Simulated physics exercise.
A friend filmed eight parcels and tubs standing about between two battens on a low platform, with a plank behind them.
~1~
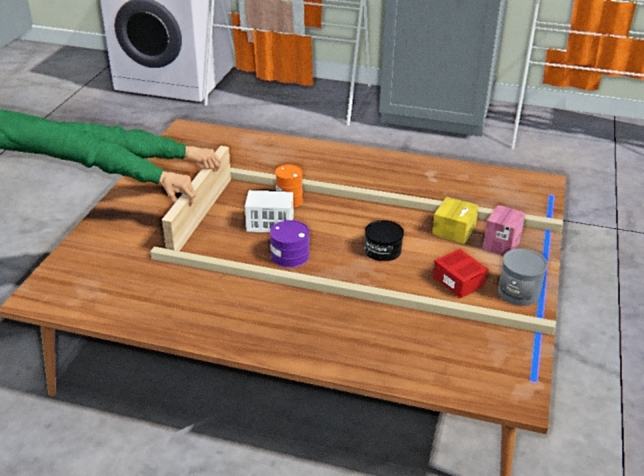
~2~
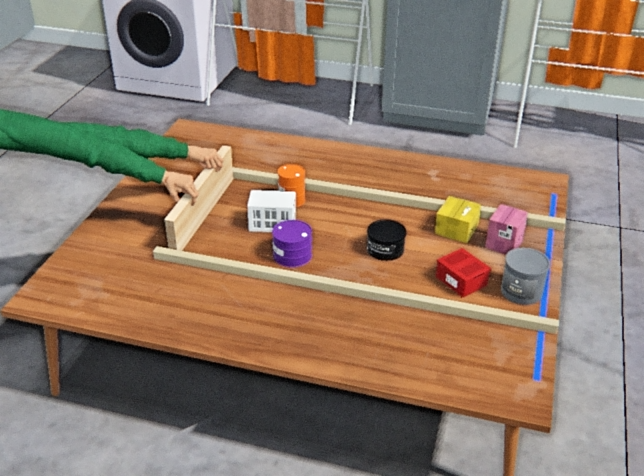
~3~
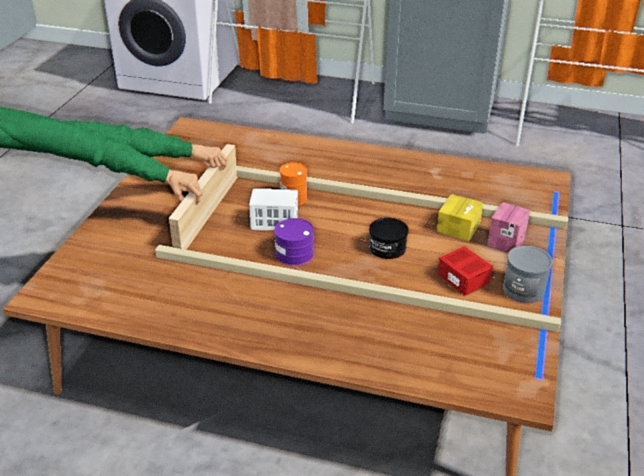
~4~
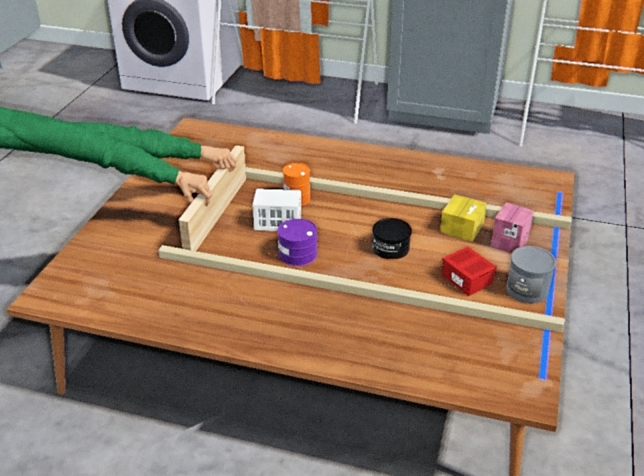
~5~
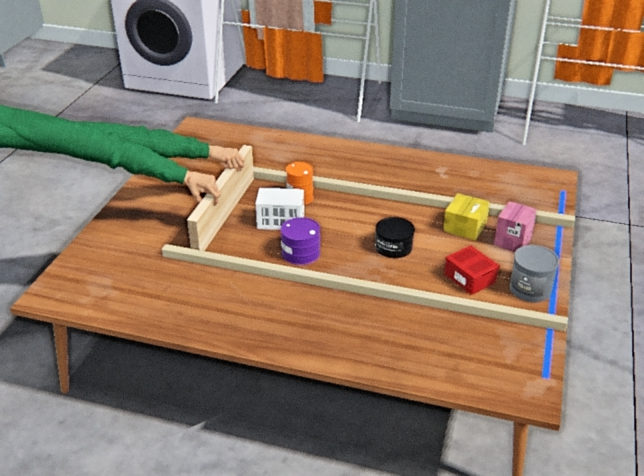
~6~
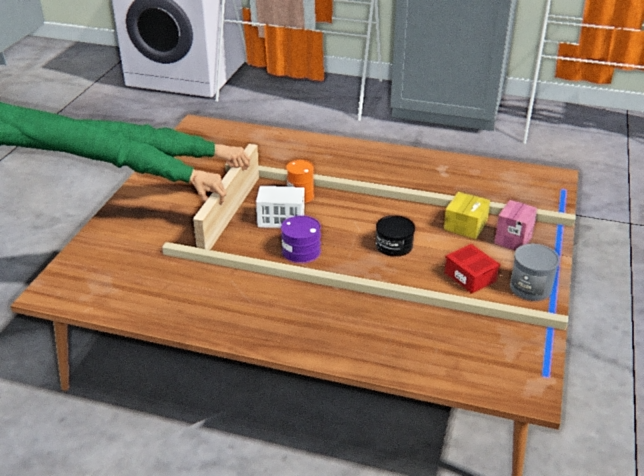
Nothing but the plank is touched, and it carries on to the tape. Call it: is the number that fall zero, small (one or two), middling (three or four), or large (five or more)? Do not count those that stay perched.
It is large.
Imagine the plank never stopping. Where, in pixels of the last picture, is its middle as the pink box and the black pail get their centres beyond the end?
The middle is at (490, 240) when it's the pink box, and at (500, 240) when it's the black pail.
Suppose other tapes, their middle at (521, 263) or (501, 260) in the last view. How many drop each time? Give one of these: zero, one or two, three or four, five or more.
Either three or four; one to two.
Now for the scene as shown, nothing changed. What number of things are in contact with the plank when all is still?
1 in contact.
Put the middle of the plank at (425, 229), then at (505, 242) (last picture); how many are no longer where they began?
Tally at point one: 6; at point two: 8.
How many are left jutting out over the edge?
The answer comes to 1.
Soon after, none off yet; grey pail at rest near (534, 273); pink box at rest near (516, 226); red tote at rest near (472, 269).
Then, none off yet; grey pail at rest near (534, 273); pink box moved a little near (521, 228); red tote moved a little near (492, 279).
At rest, the number that fall off is five or more; fallen, white crate, purple canister, black pail, yellow box, red tote, pink box and grey pail.
